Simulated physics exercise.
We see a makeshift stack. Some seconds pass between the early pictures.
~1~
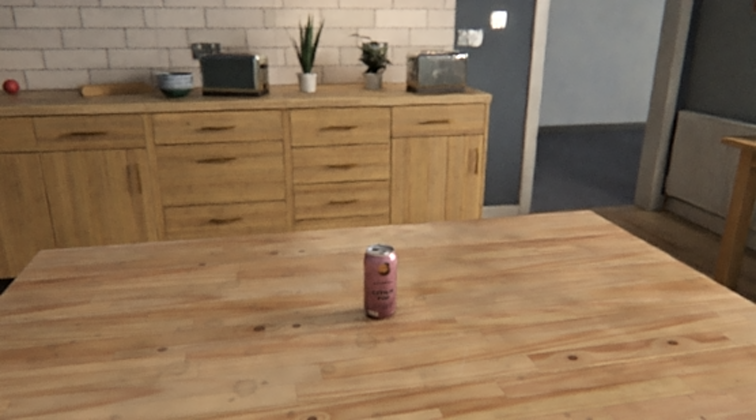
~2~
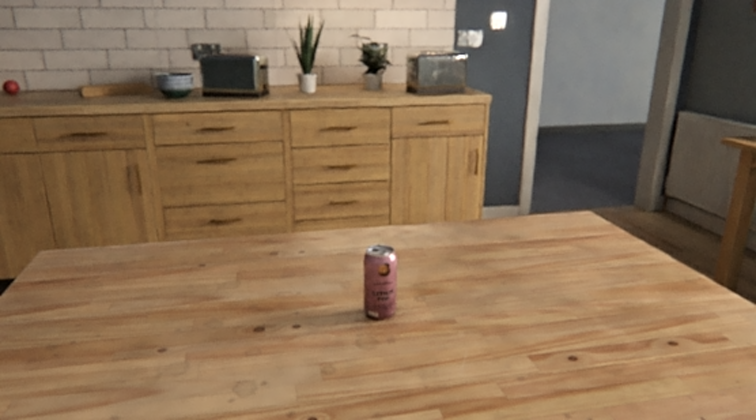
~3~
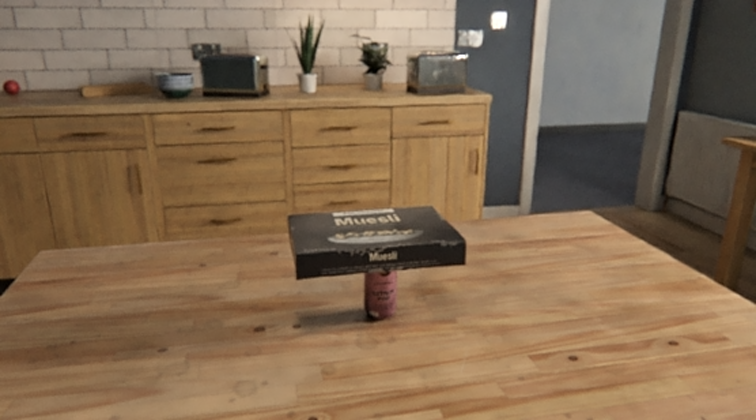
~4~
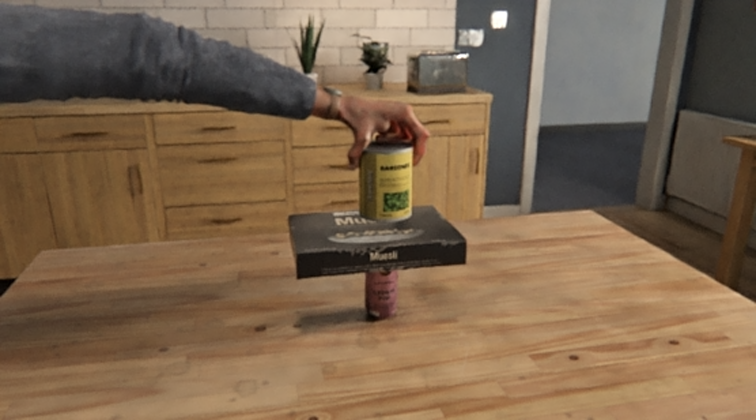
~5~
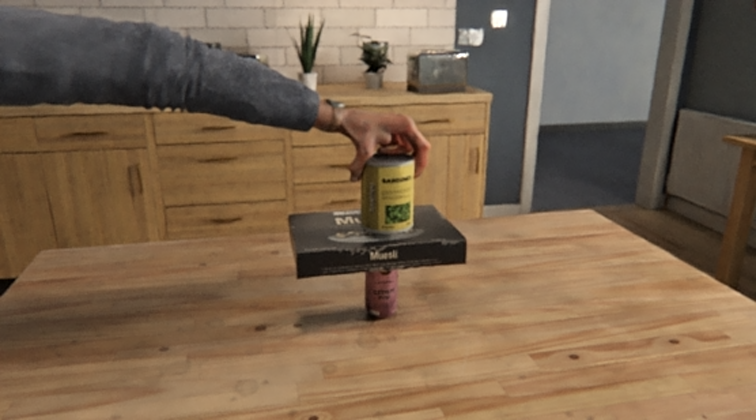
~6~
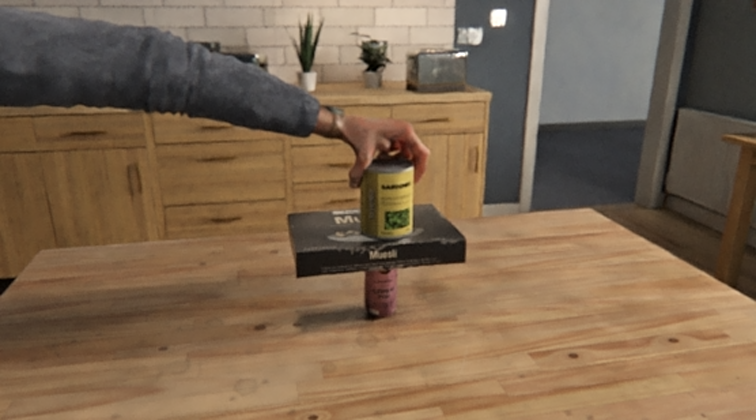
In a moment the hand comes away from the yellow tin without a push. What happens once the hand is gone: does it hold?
As it turns out, it holds.
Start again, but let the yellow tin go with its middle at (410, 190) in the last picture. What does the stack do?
Then it holds.
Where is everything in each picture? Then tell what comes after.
The last thing is not in view yet; pink can (380, 282), in the first frame.
The last thing is not in view yet; pink can (380, 283), in the second frame.
The last thing is not in view yet; pink can (381, 283), in the third frame.
On its way; yellow tin (385, 180); pink can (381, 282), in the fourth frame.
On its way; yellow tin (387, 192); pink can (381, 281), in the fifth frame.
Set down, still held; yellow tin (386, 198); pink can (381, 281), in the sixth frame.
Then, 0.30 s on from there, no change.
Then, 0.70 s on from there, yellow tin resting near (386, 198).
In the end, all 3 unmoved. At the end, from the last picture's camera, yellow tin near (386, 198). The stack stays up.
